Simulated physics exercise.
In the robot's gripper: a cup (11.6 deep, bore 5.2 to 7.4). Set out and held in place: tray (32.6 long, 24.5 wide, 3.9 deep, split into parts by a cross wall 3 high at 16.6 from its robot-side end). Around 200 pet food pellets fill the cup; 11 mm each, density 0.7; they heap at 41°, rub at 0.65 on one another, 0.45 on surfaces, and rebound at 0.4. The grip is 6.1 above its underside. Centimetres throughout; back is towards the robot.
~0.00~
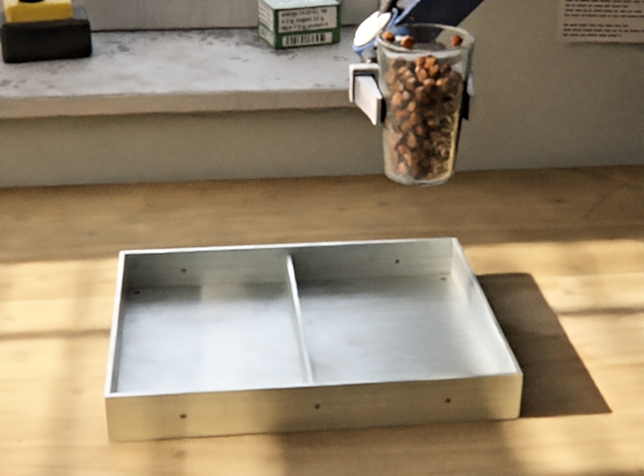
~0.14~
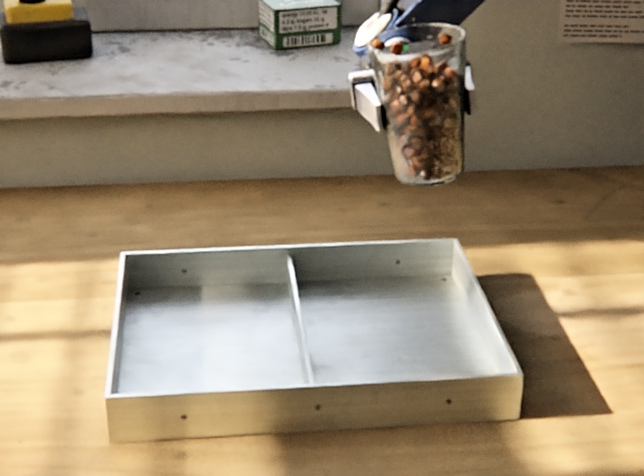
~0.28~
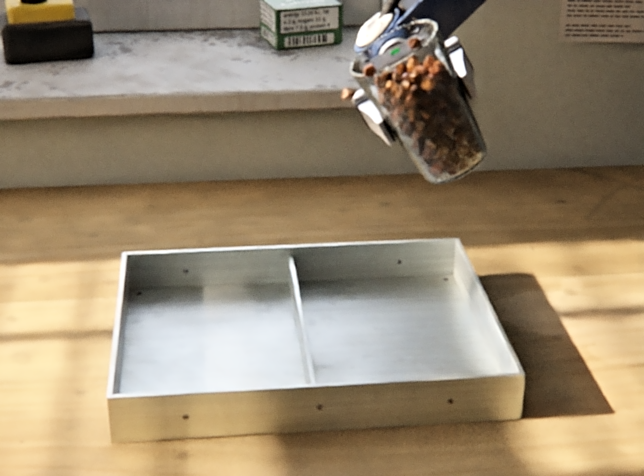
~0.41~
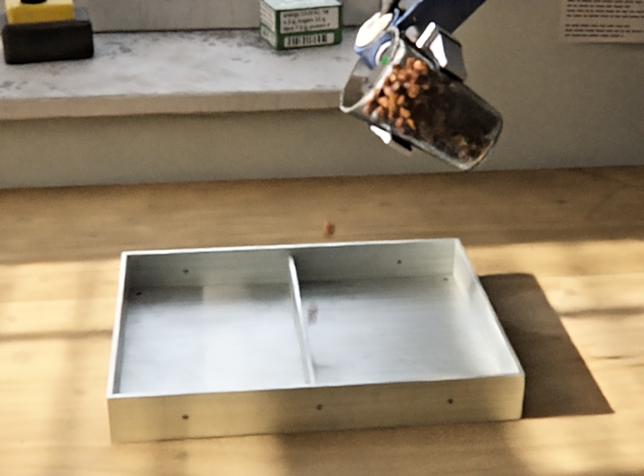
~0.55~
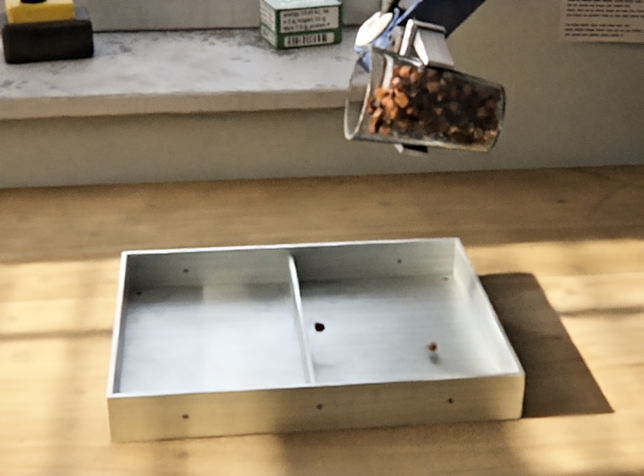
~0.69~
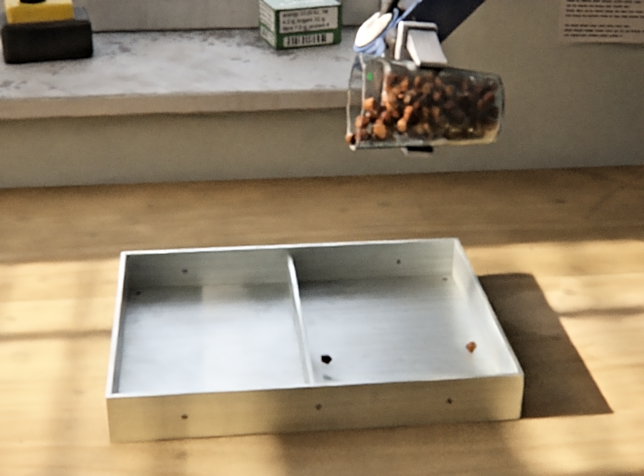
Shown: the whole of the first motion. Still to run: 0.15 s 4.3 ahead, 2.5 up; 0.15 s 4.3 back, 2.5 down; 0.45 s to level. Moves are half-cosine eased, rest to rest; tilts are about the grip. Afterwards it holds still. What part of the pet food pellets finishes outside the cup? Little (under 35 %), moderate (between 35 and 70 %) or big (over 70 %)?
Answer: Moderate; between 35 and 70 % of the pet food pellets finish outside the cup.
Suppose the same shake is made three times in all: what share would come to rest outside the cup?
It would be near 90 per cent.
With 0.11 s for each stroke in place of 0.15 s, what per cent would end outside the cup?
It would be near 85 per cent.
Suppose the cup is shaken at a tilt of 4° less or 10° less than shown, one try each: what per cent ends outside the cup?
Some 40 and 30 per cent.
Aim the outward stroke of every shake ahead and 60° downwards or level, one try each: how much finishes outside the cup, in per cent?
Some 5 and 40 per cent.
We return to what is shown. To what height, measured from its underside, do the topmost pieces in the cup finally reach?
Some 7.0 cm.
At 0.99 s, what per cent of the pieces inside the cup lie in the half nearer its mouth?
Some 80 per cent.
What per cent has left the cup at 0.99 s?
Some 40 per cent.
After 0.99 s, tilted 85° forward, highest piece 24 above the table; 114 in the cup, 2 in the robot-side part, 81 in flight or on a rim.
After 1.29 s, tilted 21° forward, highest piece 27 above the table; 102 in the cup, 71 in the far-side part, 23 in the robot-side part, 1 in flight or on a rim.
After 1.64 s, level, highest piece 24 above the table; 102 in the cup, 71 in the far-side part, 24 in the robot-side part.
After 2.69 s, level, highest piece 24 above the table; 102 in the cup, 71 in the far-side part, 24 in the robot-side part.
At rest, 102 in the cup, 71 in the far-side part, 24 in the robot-side part. That is 48 % outside the cup.
